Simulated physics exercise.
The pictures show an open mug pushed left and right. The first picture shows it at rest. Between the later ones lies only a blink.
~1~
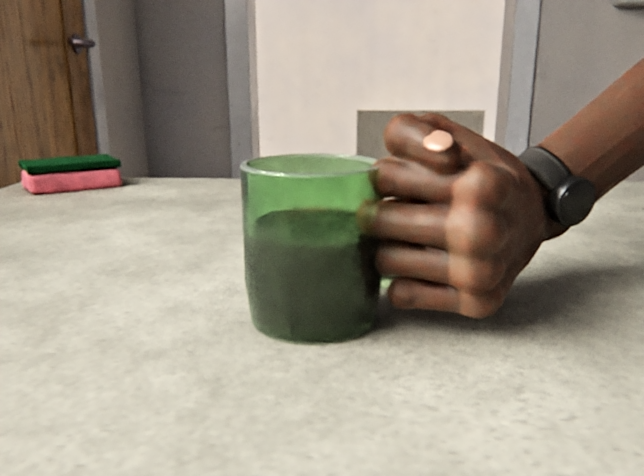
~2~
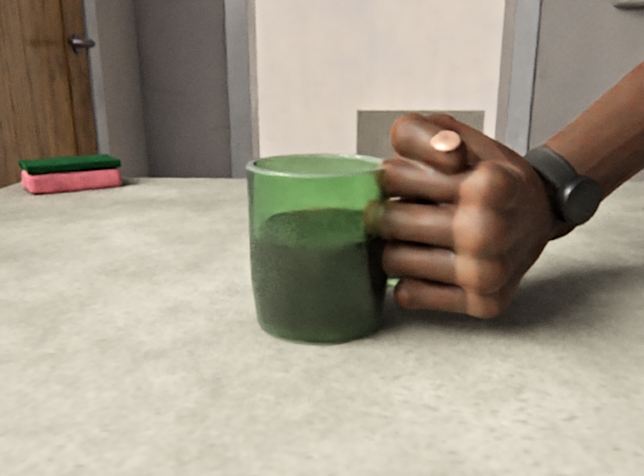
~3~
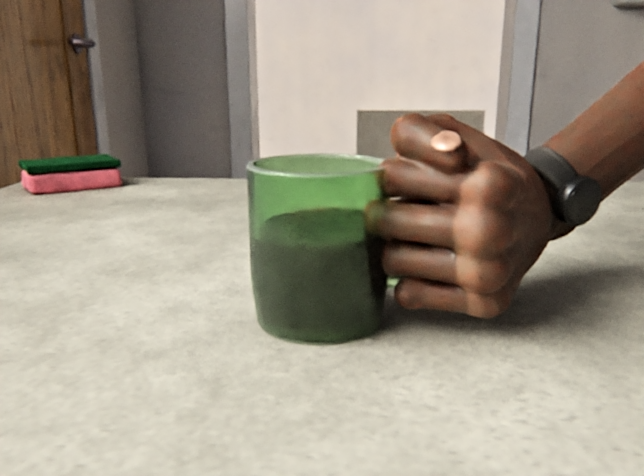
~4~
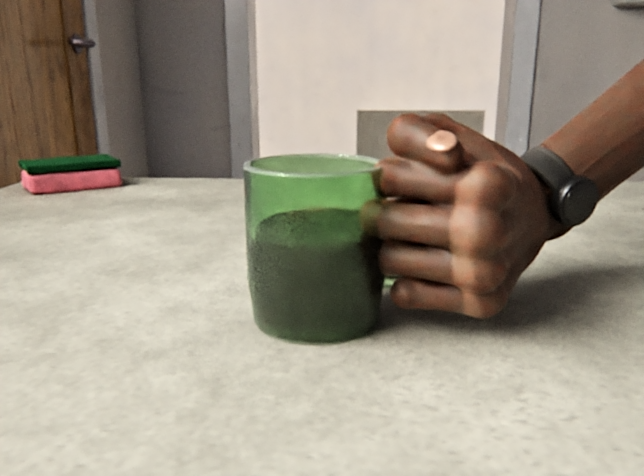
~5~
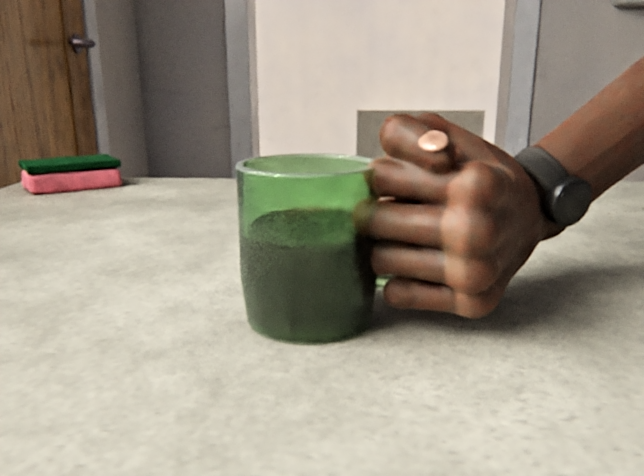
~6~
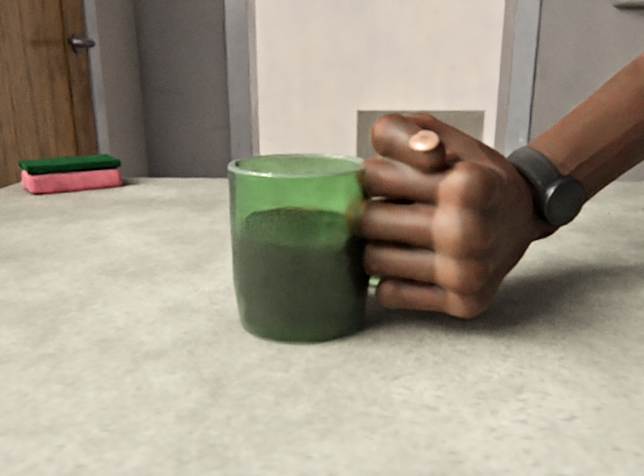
A dark-skinned hand wearing a black watch grips a green see-through mug, about half full of dark liquid, on a pale mottled tabletop seen from a low, close view. A pink and green sponge sits at the far left, before a brown door and grey and cream walls. The hand slides the mug slightly right, then slowly back left a little past its starting place, while the camera stays still.
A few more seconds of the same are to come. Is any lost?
At that beat the mug holds.
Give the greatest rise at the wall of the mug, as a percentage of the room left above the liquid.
I make it 10 per cent.
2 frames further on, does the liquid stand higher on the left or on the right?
Higher on the left wall.
Shortly, the highest wave so far stays far below the rim.
At the finish, the highest wave so far stays far below the rim; nothing has left it.
